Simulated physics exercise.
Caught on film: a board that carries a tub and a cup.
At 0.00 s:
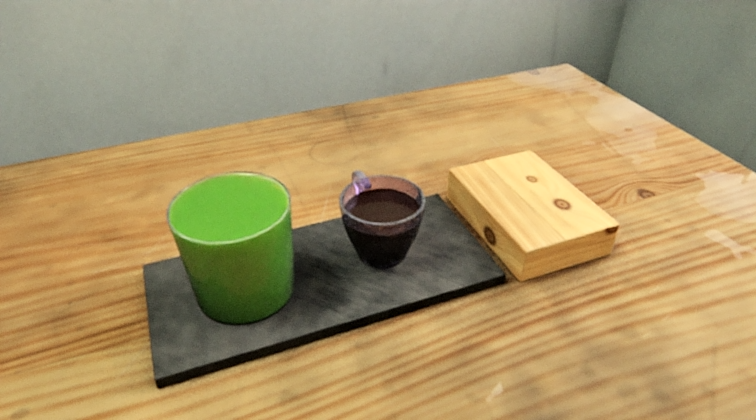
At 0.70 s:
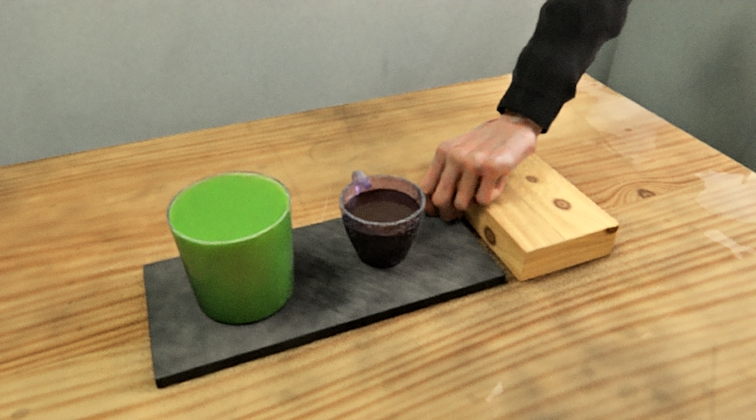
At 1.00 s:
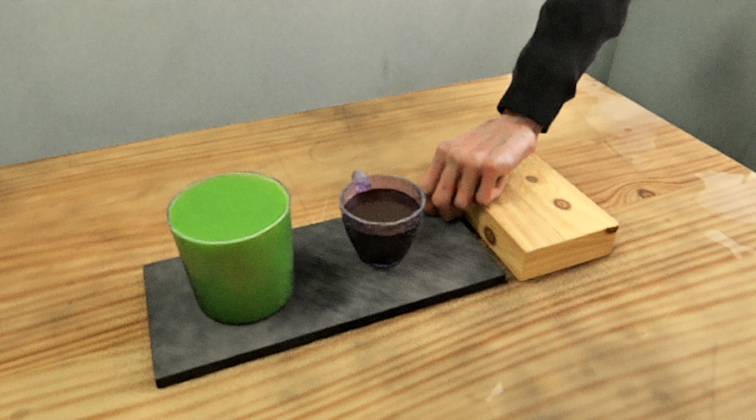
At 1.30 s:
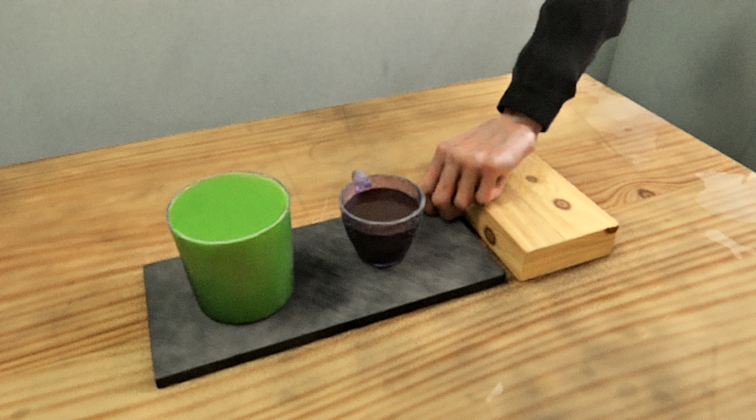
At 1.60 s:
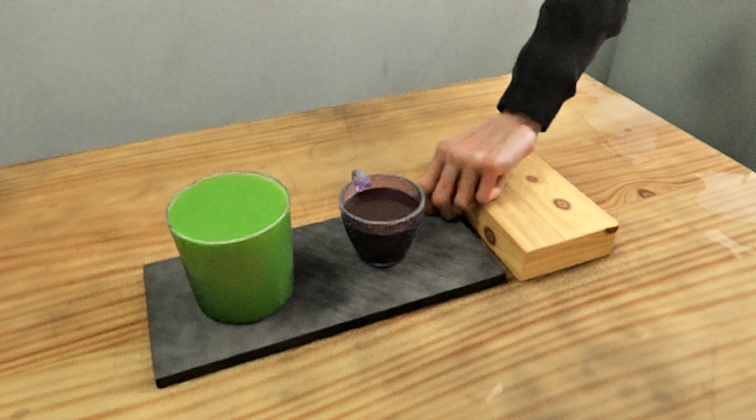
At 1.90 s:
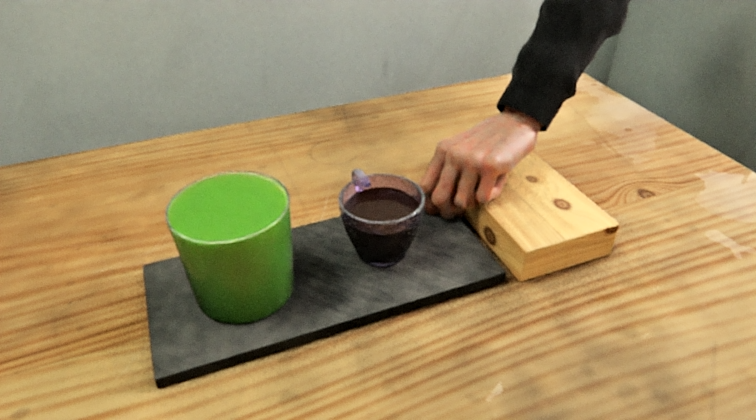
At the start, a green tub and a small clear cup of dark liquid stand on a flat black board beside a wooden block on a table. A dark-sleeved arm then reaches in from the upper right, and its hand grips the board's right end. The hand stays there while everything barely moves.
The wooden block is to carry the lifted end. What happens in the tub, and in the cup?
The tub spills and the cup keeps it all in.
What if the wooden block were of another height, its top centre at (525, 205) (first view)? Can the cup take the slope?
Verdict: Keeps it in.
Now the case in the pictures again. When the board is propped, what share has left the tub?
I make it 4 per cent.
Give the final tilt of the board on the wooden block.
Near 8 degrees.
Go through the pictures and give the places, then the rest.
In the first frame, the board lies flat; tub (238, 248) nearly full; cup (382, 224) about three quarters full; wooden block (570, 253).
The second frame shows a hand takes the end of the board; tub nearly full, surface at (230, 207); cup about three quarters full, surface at (382, 211).
In the third frame, the end has come up a little; tub (238, 248) nearly full; cup (382, 223) about three quarters full.
The fourth frame shows slope near 0°; tub nearly full, surface at (229, 206); cup about three quarters full, surface at (382, 210); wooden block (570, 253).
The fifth frame shows the board slopes by about 0°; tub (238, 247) nearly full; cup (382, 223) about three quarters full.
In the sixth frame, the end is rising; tub nearly full, surface at (229, 206); cup about three quarters full, surface at (381, 210); wooden block (570, 253).
After 2.6 s, the board slopes by about 4°; tub, nothing has left it; cup, nothing has left it.
After 3.4 s, the board slopes by about 9°; tub, some has gone over its rim; cup, nothing has left it.
After 4.6 s, the board slopes by about 8°, resting on the wooden block; tub, some has gone over its rim; cup, nothing has left it.
